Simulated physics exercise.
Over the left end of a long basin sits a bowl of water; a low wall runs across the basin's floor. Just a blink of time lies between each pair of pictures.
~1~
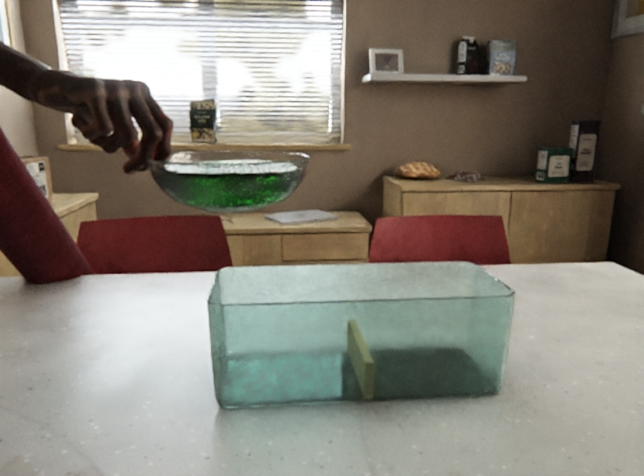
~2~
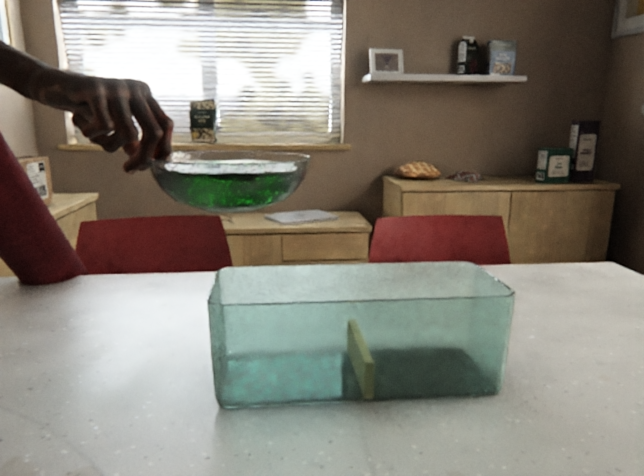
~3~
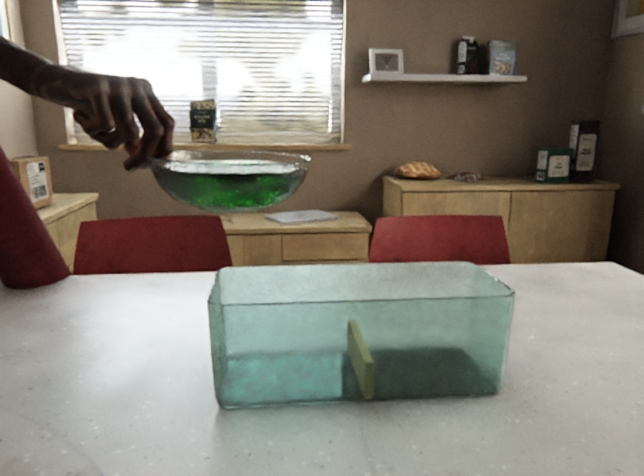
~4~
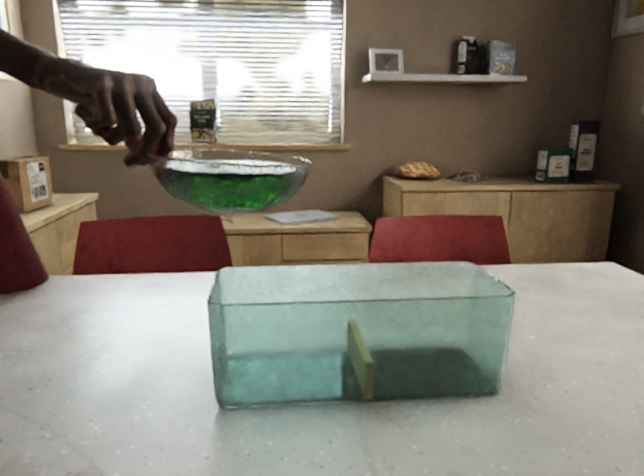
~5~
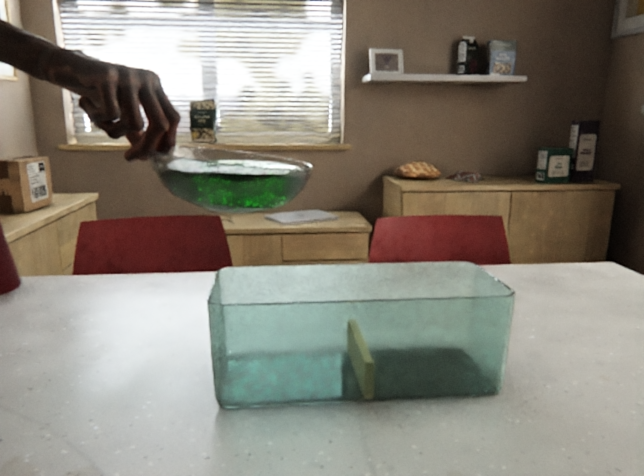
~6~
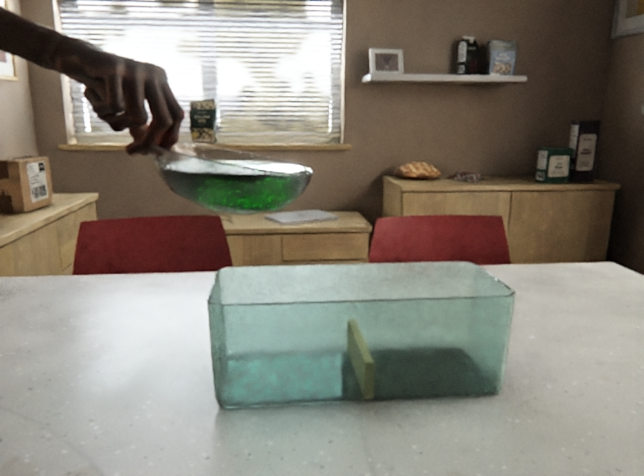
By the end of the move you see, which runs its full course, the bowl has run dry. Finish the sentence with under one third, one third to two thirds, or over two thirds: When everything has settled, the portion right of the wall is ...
When everything has settled, the portion right of the wall is one third to two thirds.
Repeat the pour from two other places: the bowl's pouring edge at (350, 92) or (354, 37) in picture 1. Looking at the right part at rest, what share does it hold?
90 % and 90 %.
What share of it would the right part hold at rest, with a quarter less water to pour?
Something like 35 per cent, give or take.
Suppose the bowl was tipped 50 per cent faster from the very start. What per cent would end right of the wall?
Roughly 45 percent.
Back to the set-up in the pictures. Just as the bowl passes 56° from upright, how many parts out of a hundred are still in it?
Near 30 percent is still in there.
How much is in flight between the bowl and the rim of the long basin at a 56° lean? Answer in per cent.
Close to 30 per cent.
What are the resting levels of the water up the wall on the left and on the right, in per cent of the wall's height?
Left 30 per cent, right 40.
A moment on, the bowl is tipped part way and 30 per cent is still to pour, 12 is left of the wall and 27 right of it.
Next, the bowl is tipped on its side and 1 per cent is still to pour, 44 is left of the wall and 53 right of it.
Then the bowl is tipped on its side and 0 per cent is still to pour, 46 is left of the wall and 53 right of it.
Later the bowl is tipped on its side and 0 per cent is still to pour, 46 is left of the wall and 53 right of it.
At rest 46 per cent lies left of the wall, 53 right of it and 1 outside.
